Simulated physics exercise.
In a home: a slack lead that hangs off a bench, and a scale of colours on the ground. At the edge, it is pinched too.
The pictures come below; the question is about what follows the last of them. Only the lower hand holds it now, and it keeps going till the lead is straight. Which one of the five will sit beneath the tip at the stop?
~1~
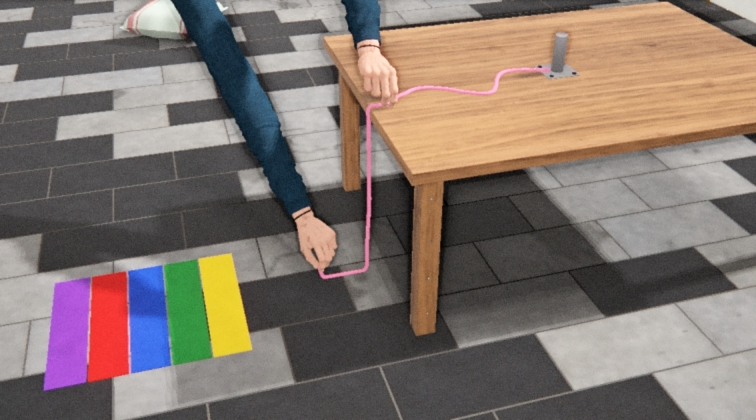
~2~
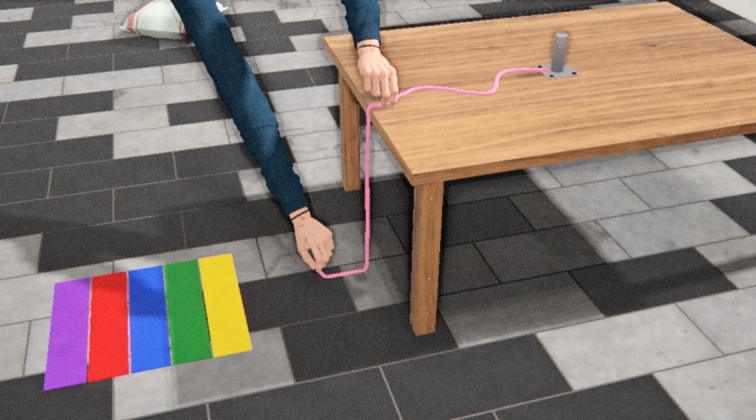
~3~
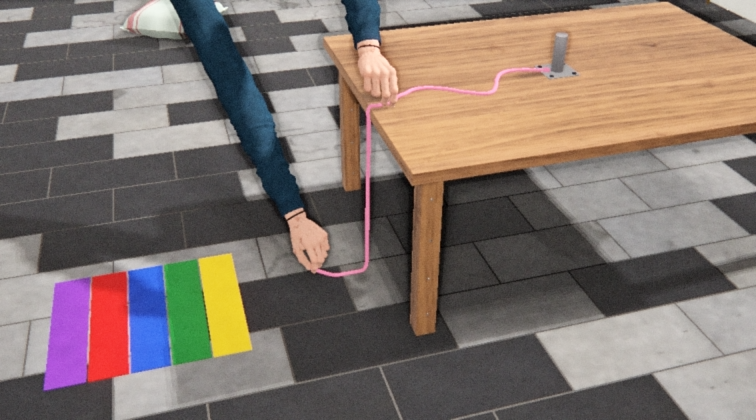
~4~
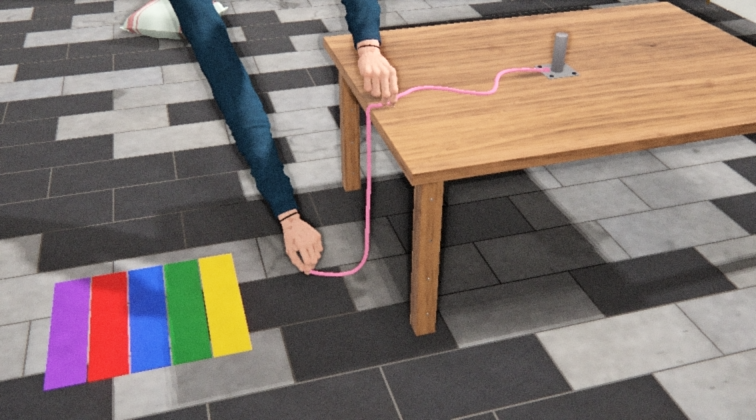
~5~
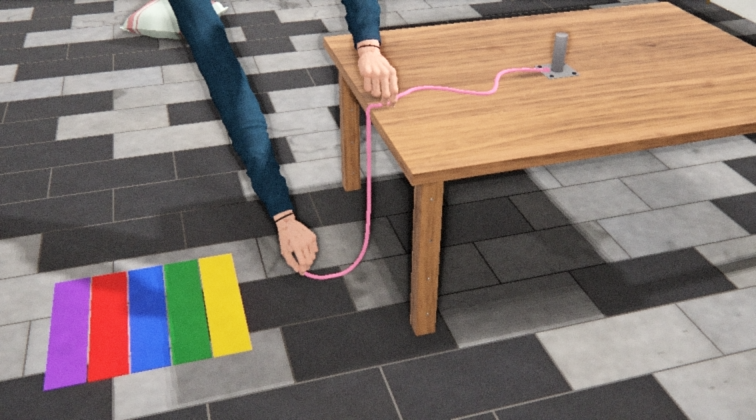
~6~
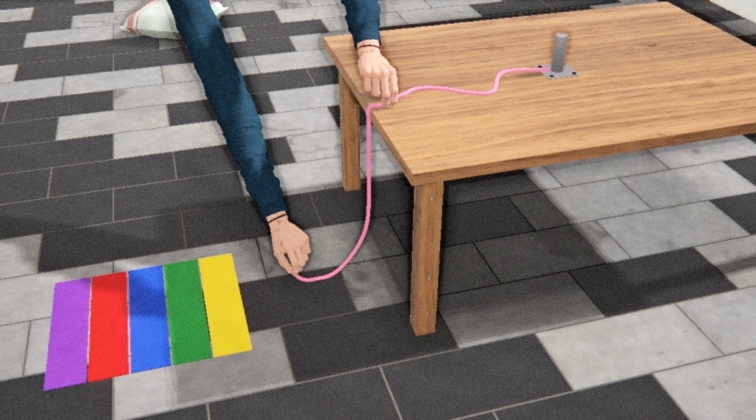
The blue strip will.
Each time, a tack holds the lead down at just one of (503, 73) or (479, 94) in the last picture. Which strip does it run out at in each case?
In order, blue and green.
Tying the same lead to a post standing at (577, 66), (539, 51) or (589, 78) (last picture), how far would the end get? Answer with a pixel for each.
Try by try, around (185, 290), (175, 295) and (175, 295).
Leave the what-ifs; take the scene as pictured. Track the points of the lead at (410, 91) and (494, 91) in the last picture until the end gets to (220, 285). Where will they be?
About (384, 102), and the other about (466, 87).
Soon after, end near (221, 285); over yellow.
Then, end near (174, 293); over green.
At full stretch, end near (147, 298); over blue. It halts on the blue strip.
